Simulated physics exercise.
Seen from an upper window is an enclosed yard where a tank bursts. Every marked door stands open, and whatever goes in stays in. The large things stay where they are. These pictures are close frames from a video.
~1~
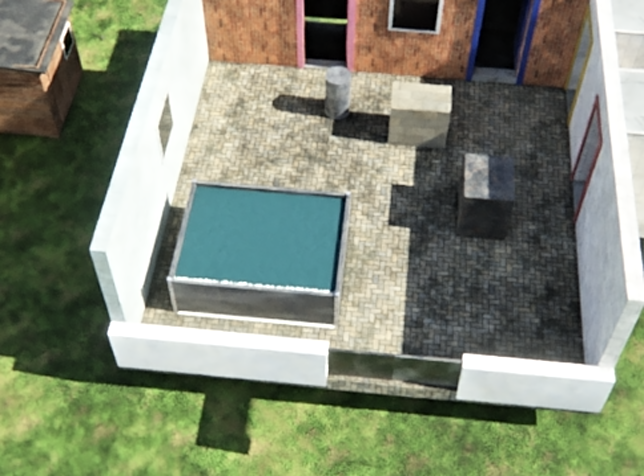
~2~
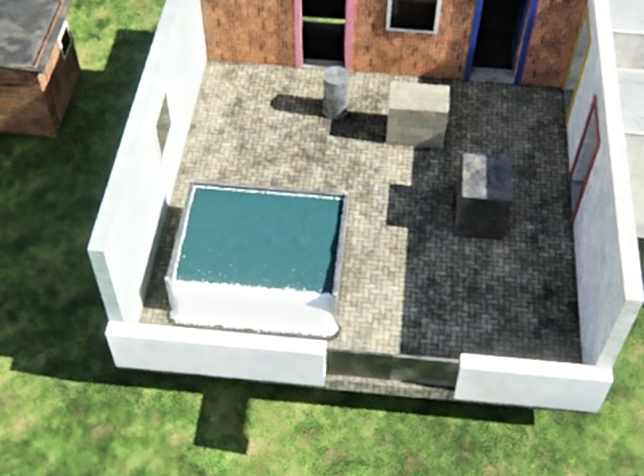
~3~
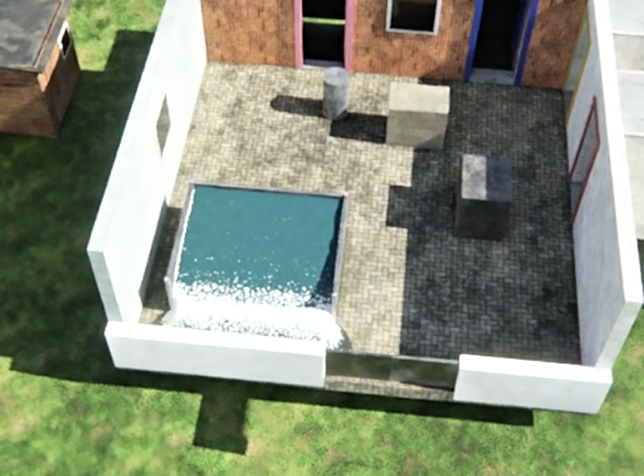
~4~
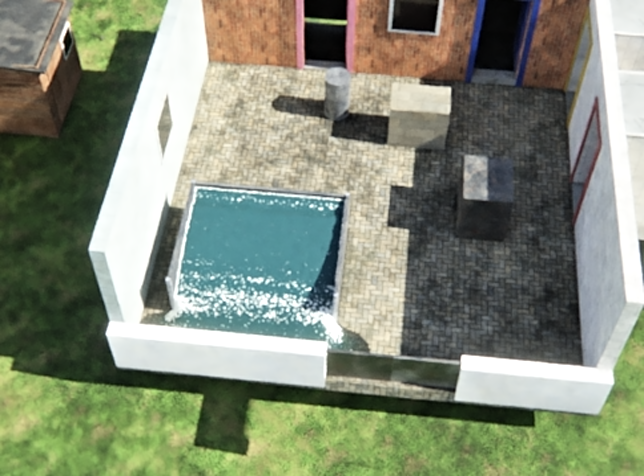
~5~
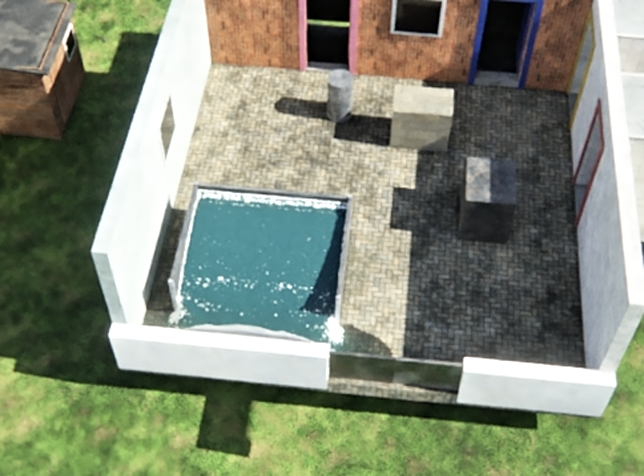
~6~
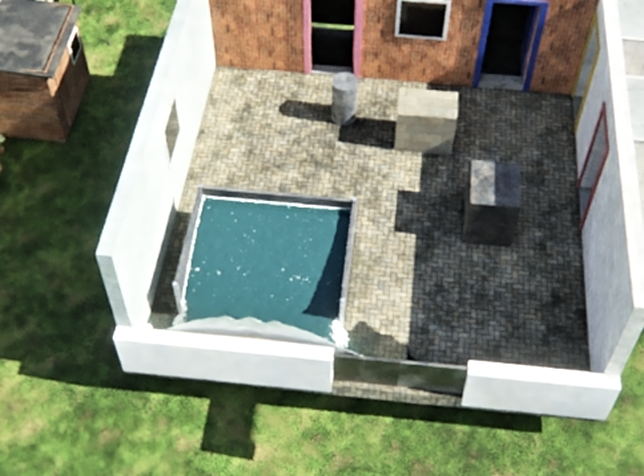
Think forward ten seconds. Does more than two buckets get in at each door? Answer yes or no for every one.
Blue door: No, yellow door: Yes, pink door: Yes, red door: Yes.
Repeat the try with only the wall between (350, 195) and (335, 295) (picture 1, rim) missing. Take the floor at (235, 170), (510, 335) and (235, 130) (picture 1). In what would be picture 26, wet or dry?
So: Spared, then wetted, then spared.
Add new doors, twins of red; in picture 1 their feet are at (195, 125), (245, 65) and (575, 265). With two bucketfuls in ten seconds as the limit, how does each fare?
In that order: Stays under, goes over, goes over.
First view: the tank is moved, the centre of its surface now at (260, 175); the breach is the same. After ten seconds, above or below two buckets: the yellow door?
Yellow door: Overshoots.
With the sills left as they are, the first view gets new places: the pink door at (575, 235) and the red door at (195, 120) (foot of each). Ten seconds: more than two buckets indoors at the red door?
In that case the red one stays unflooded.
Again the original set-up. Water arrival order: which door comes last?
Answer - the blue-painted one.
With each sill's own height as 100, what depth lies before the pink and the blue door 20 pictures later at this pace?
Roughly 160 % and 0 %, respectively.
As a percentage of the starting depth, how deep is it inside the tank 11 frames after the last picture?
My reading is roughly 44 in a hundred.
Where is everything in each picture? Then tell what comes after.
Still water in the water tank at (262, 239), in the first frame.
The front is at (337, 329), out from the gap at (253, 307), in the second frame.
The front is at a hidden place, out from the gap at (253, 309), in the third frame.
Water pours out at (254, 310) and has run to a hidden place, in the fourth frame.
Water pours out at (256, 312) and has run to a hidden place, in the fifth frame.
The front is at a hidden place, out from the gap at (261, 315), in the sixth frame.
A moment on, water covers 20 % of the floor; the blue door not reached, the yellow door not reached, the pink door not reached, the red door not reached.
Next, water covers 35 % of the floor; the blue door not reached, the yellow door not reached, the pink door not reached, the red door not reached.
Then, water covers 55 % of the floor; the blue door not reached, the yellow door not reached, the pink door wet at the sill, nothing in, the red door under two buckets in.
Later, water covers 75 % of the floor; the blue door wet at the sill, nothing in, the yellow door under two buckets in, the pink door under two buckets in, the red door over two buckets in.
In the end, water covers 95 % of the floor; the blue door wet at the sill, nothing in, the yellow door far over two buckets in, the pink door over two buckets in, the red door over two buckets in.
